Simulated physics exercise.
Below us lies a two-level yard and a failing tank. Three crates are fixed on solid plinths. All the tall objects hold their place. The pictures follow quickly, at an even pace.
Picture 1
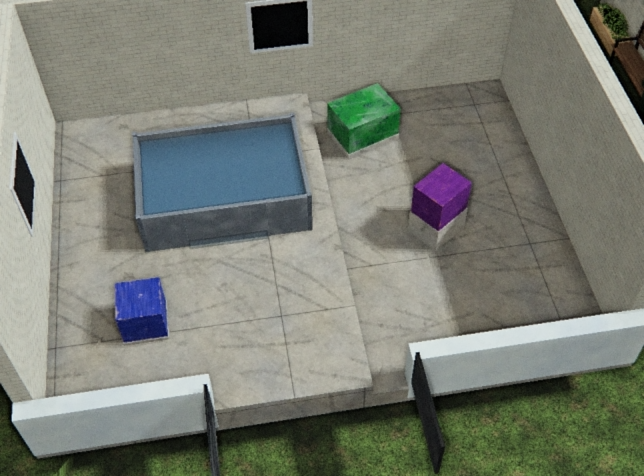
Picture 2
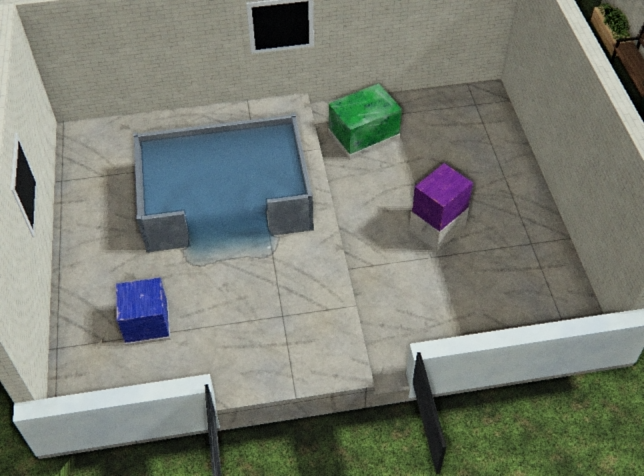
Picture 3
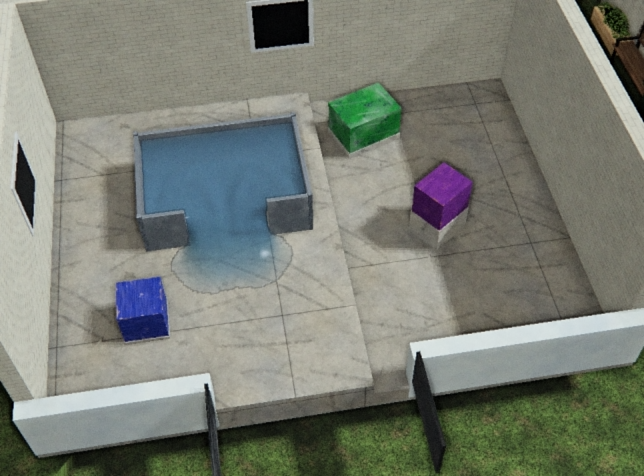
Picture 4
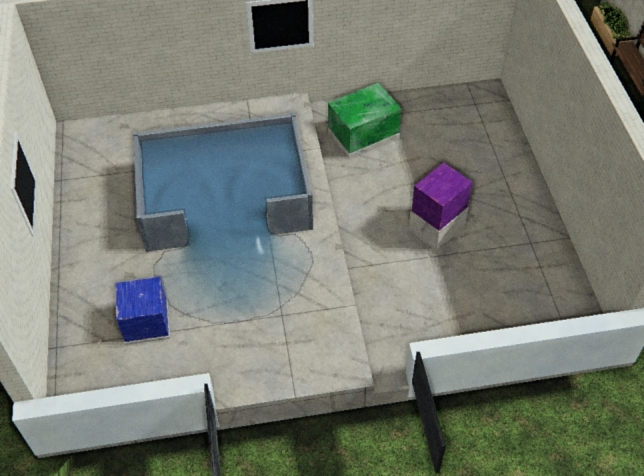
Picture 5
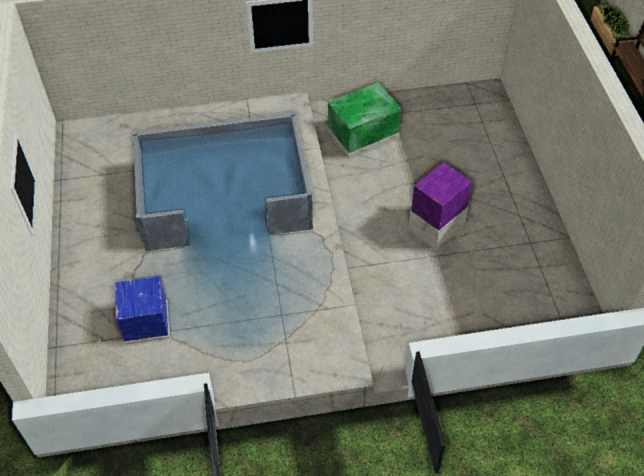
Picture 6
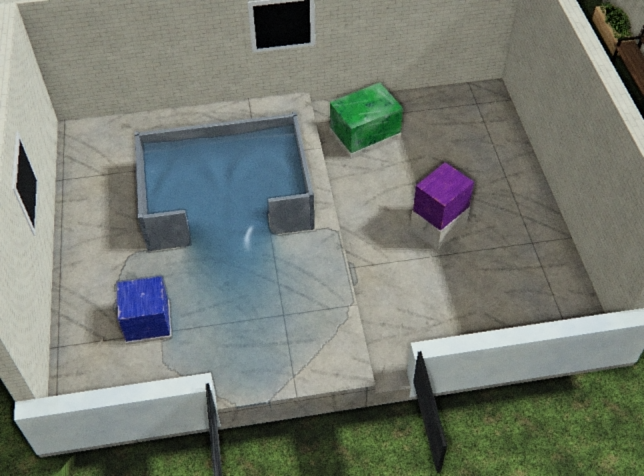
A grey-walled water tank stands at the left of a walled, two-level stone yard, seen from high above with grass along the near side. A blue box sits in front of it, a green box near the back wall, and a purple box on a pale block at right. The tank's front opens in the middle, and water pours out, spreading forward and sideways across the paving while the boxes stay still.
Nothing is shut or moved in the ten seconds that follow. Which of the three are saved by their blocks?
The purple crate escapes dry; the green crate escapes dry; the blue crate is wetted.
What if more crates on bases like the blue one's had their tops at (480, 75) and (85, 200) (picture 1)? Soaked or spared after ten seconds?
In that order: Stays dry, is topped.
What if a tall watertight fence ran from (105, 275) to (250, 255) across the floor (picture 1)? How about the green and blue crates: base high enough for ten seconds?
The green one keeps dry, the blue one escapes it.
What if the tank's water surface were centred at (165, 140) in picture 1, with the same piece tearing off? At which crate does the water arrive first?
First comes the blue one.
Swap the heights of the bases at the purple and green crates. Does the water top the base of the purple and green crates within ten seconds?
Purple crate remains dry; green crate keeps dry.
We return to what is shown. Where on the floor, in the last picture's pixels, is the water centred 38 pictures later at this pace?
Close to (220, 243).
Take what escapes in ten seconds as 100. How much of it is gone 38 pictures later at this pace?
Some 80 per cent.
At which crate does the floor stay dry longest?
That is the green crate.
A moment on, water covers 25 % of the floor; the purple crate not reached, the green crate not reached, the blue crate water round its plinth.
Next, water covers 30 % of the floor; the purple crate not reached, the green crate not reached, the blue crate water round its plinth.
Then, water covers 40 % of the floor; the purple crate water round its plinth, the green crate not reached, the blue crate water round its plinth.
Later, water covers 55 % of the floor; the purple crate water round its plinth, the green crate not reached, the blue crate water round its plinth.
In the end, water covers 70 % of the floor; the purple crate stayed above the water, the green crate stayed above the water, the blue crate was topped.
